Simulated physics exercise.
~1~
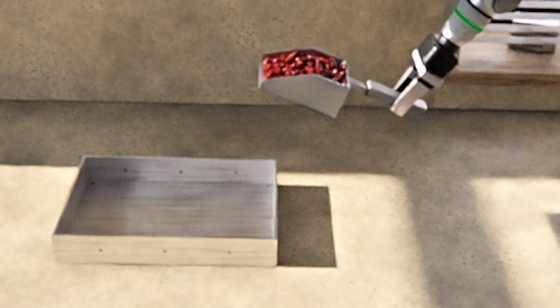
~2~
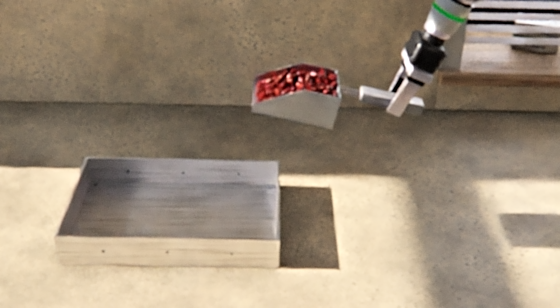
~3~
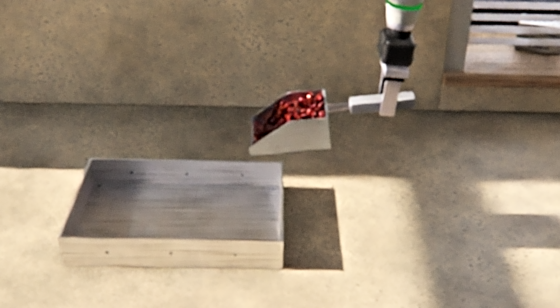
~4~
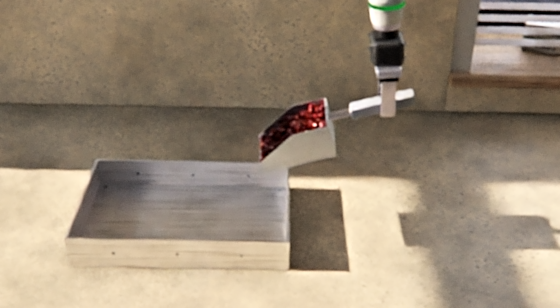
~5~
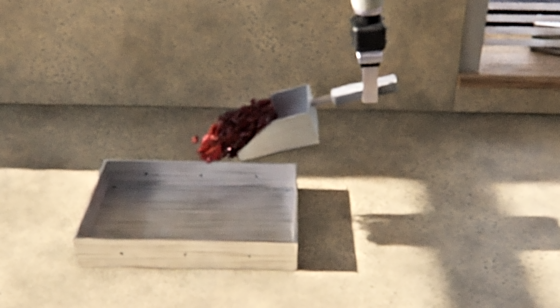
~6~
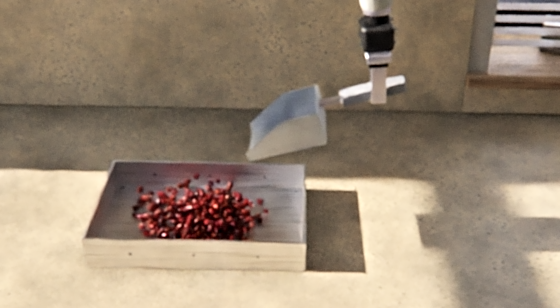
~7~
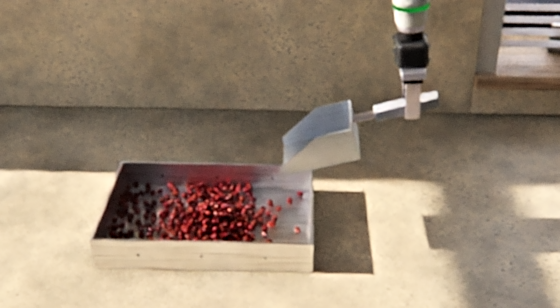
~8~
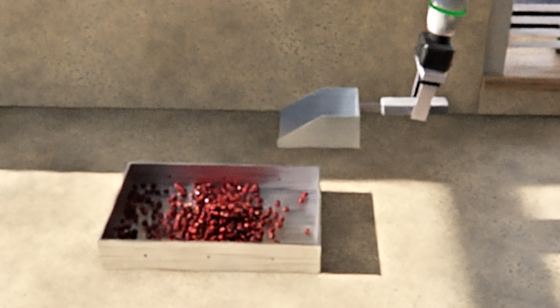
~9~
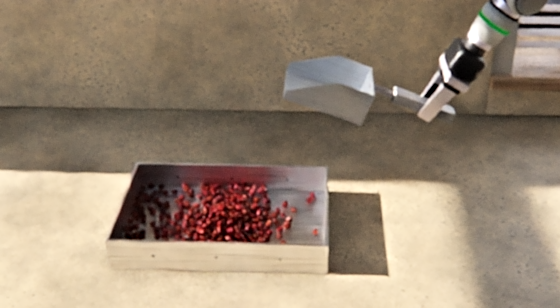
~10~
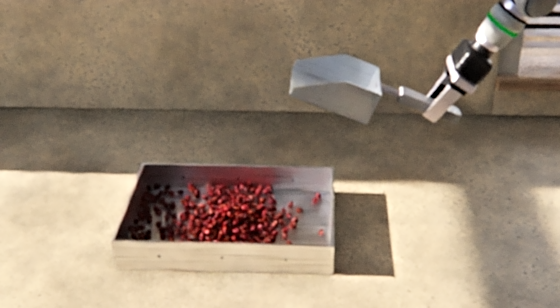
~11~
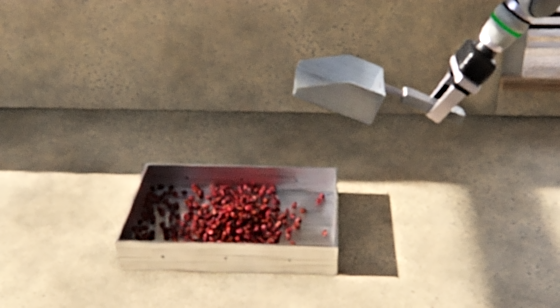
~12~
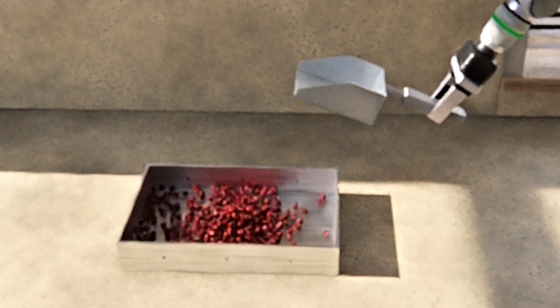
A robot arm lowered a scoop full of dark red beans toward a shallow tray, tipping it until they all tumbled in and spread across the bottom. The emptied scoop then tilted back, rose to the right and stopped above the tray.
